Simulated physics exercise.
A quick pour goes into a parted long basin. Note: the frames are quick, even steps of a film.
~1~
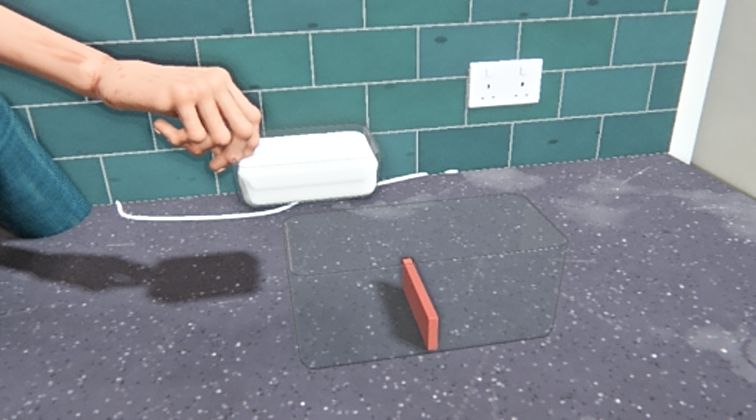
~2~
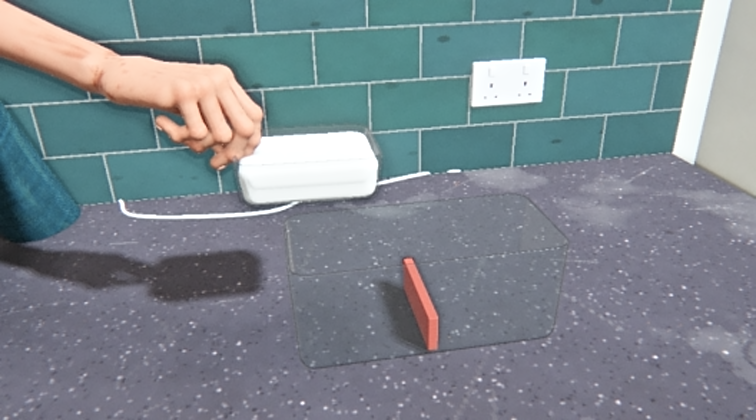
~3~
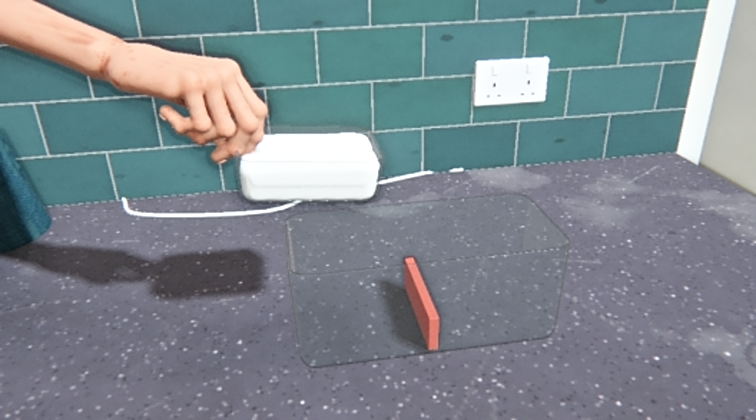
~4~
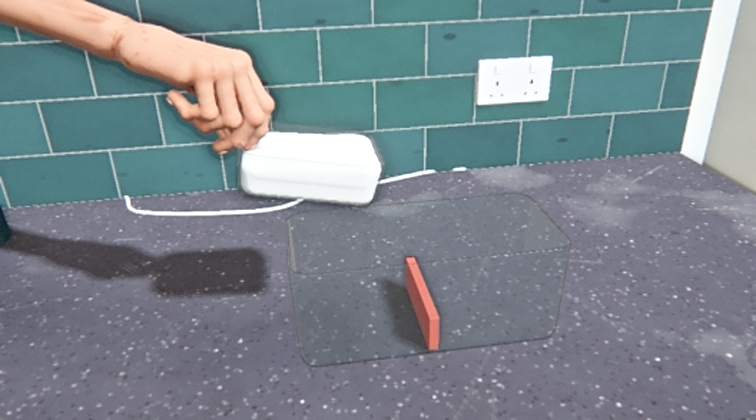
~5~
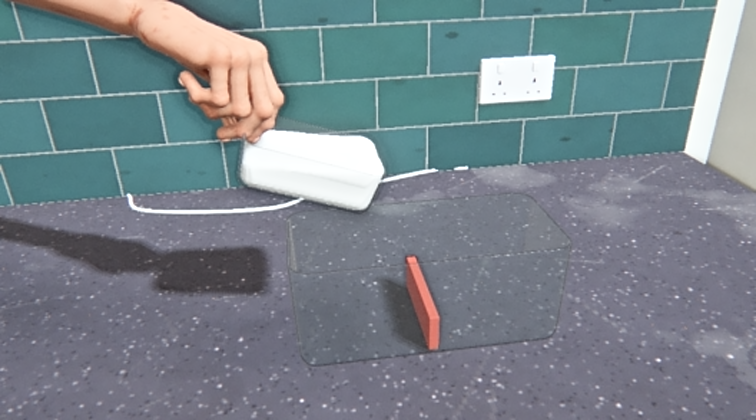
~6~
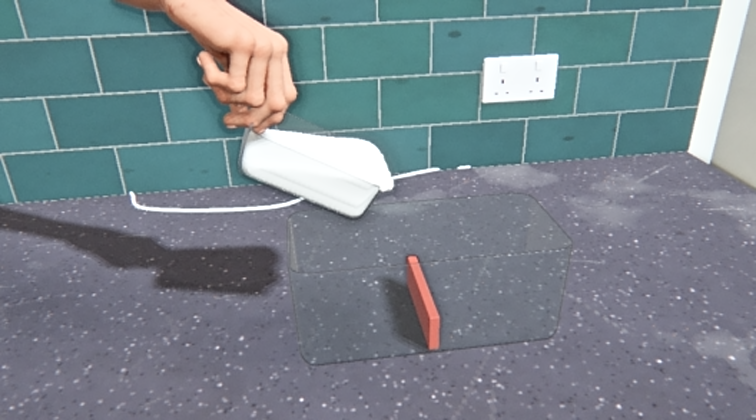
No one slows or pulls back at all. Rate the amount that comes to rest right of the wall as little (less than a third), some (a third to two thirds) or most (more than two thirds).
Some.
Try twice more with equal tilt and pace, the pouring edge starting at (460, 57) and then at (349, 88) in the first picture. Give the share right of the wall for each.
Near 75 per cent for the first start, near 40 per cent for the second.
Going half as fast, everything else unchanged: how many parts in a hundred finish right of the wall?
Around 60 percent ends up there.
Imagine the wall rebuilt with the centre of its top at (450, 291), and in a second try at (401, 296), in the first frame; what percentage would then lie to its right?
In order, near 15 and 70 in a hundred.
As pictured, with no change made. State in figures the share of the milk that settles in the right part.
Roughly 50 in a hundred.
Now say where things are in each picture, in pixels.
It leans 0°; its right rim is at (373, 140); the milk meets the walls at (238, 156) and (370, 145); the long basin's rim runs from (286, 246) to (545, 218); the wall's top is at (419, 287), in the first picture.
It leans 1°; its right rim is at (374, 141); the milk meets the walls at (240, 154) and (371, 145), in the second picture.
It leans 5°; its right rim is at (376, 145); the milk meets the walls at (241, 151) and (372, 147), in the third picture.
It leans 11°; its right rim is at (378, 151); the milk meets the walls at (243, 148) and (375, 149), in the fourth picture.
It leans 19°; its right rim is at (378, 160); the milk meets the walls at (244, 146) and (378, 152); 1 per cent is over the edge, in the fifth picture.
It leans 29°; its right rim is at (377, 171); the milk meets the walls at (245, 144) and (368, 157); 8 per cent is over the edge, in the sixth picture.
A moment on, the oblong tub is tipped on its side and 9 per cent is still to pour, 27 is left of the wall and 38 right of it.
Next, the oblong tub is tipped on its side and 2 per cent is still to pour, 40 is left of the wall and 53 right of it.
Then the oblong tub is tipped on its side and 0 per cent is still to pour, 44 is left of the wall and 52 right of it.
Later the oblong tub is tipped on its side and 0 per cent is still to pour, 44 is left of the wall and 52 right of it.
Finally, 44 per cent lies left of the wall, 52 right of it and 3 outside.
